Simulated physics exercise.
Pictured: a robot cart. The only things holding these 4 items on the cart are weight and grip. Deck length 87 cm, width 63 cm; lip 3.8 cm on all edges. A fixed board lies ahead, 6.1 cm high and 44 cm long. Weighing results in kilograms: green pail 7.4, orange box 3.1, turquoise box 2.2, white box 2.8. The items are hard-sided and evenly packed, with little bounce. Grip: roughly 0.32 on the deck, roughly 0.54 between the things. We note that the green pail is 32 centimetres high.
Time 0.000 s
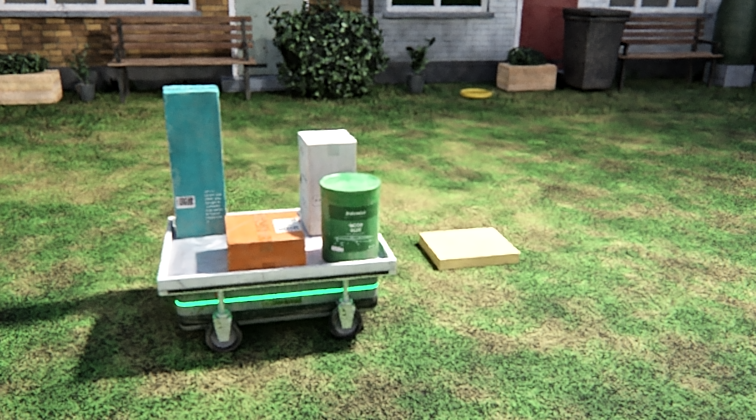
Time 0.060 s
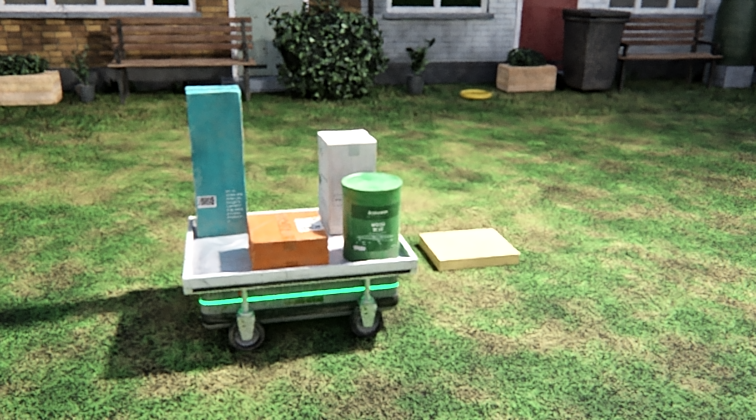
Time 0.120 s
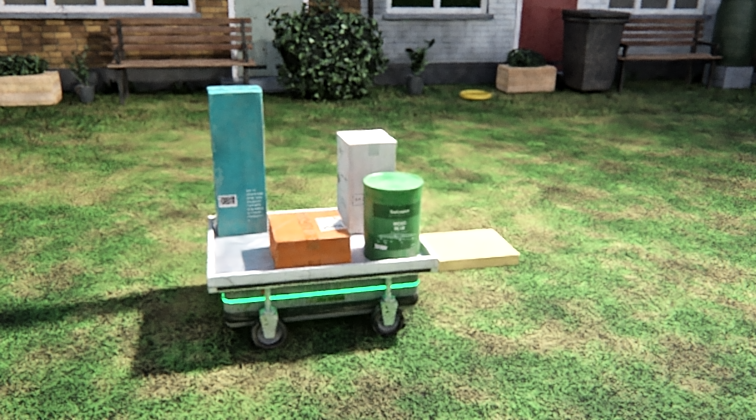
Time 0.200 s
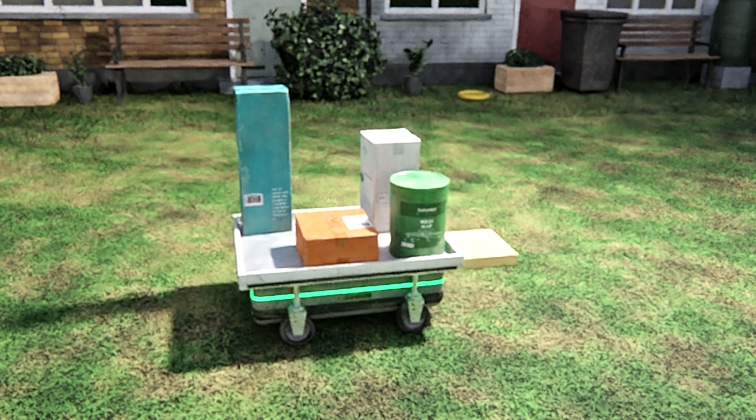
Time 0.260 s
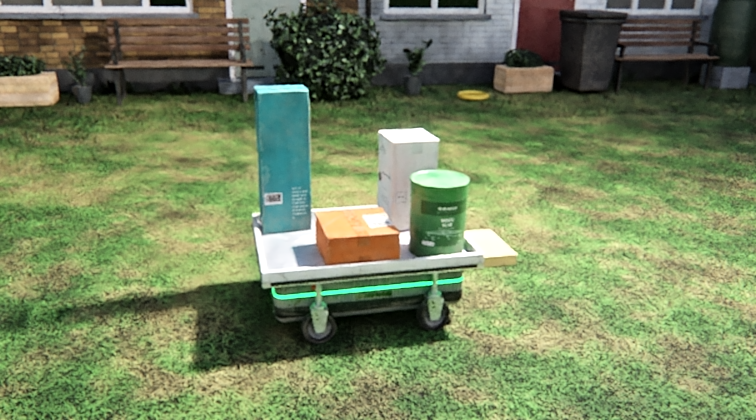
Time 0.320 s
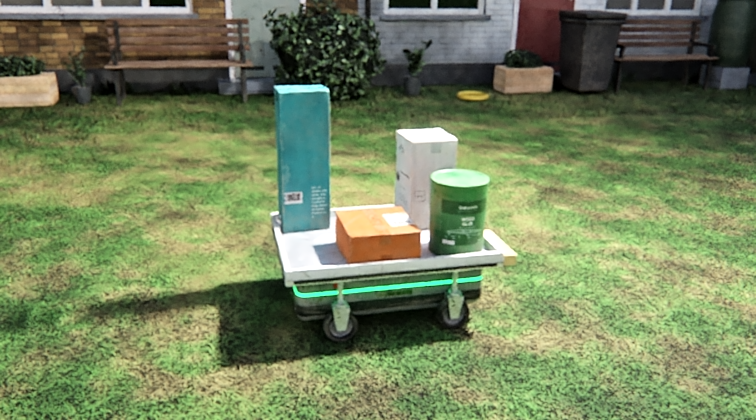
A sunlit, patchy lawn is seen from slightly above, with benches, shrubs, planters and a dark bin along the house fronts behind. A low wheeled cart with a glowing green strip carries a tall turquoise box at left, an orange box in front, and a white box behind a green pail at right. The cart rolls steadily rightward, its load keeping its arrangement, gradually hiding a flat pale slab on the grass, while the camera stays still.
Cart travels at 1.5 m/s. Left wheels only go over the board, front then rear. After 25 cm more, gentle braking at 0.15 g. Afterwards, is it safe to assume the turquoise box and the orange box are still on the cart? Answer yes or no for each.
Turquoise box: No; orange box: Yes.
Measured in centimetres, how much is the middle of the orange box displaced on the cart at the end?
Some 2 cm.
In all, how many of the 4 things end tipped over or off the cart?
The count is 3.
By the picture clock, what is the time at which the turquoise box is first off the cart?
I'd say around the 1.1 s mark.
After 0.62 s, 93 cm covered; turquoise box 4° off upright near (392, 153); white box 34° off upright; green pail 23° off upright.
After 1.02 s, 153 cm covered; turquoise box 21° off upright near (523, 126); orange box moved 2 cm near (598, 217); white box on its side.
After 1.52 s, 219 cm covered; turquoise box now off the cart; orange box moved 2 cm near (720, 211); white box on its side.
After 2.12 s, 253 cm covered; green pail now off the cart; orange box moved 2 cm; white box on its side.
In the end (2.7 s), off the cart, green pail and turquoise box; toppled on the cart, white box; the last one under 10 cm from the start. In the last view, turquoise box near (651, 212).
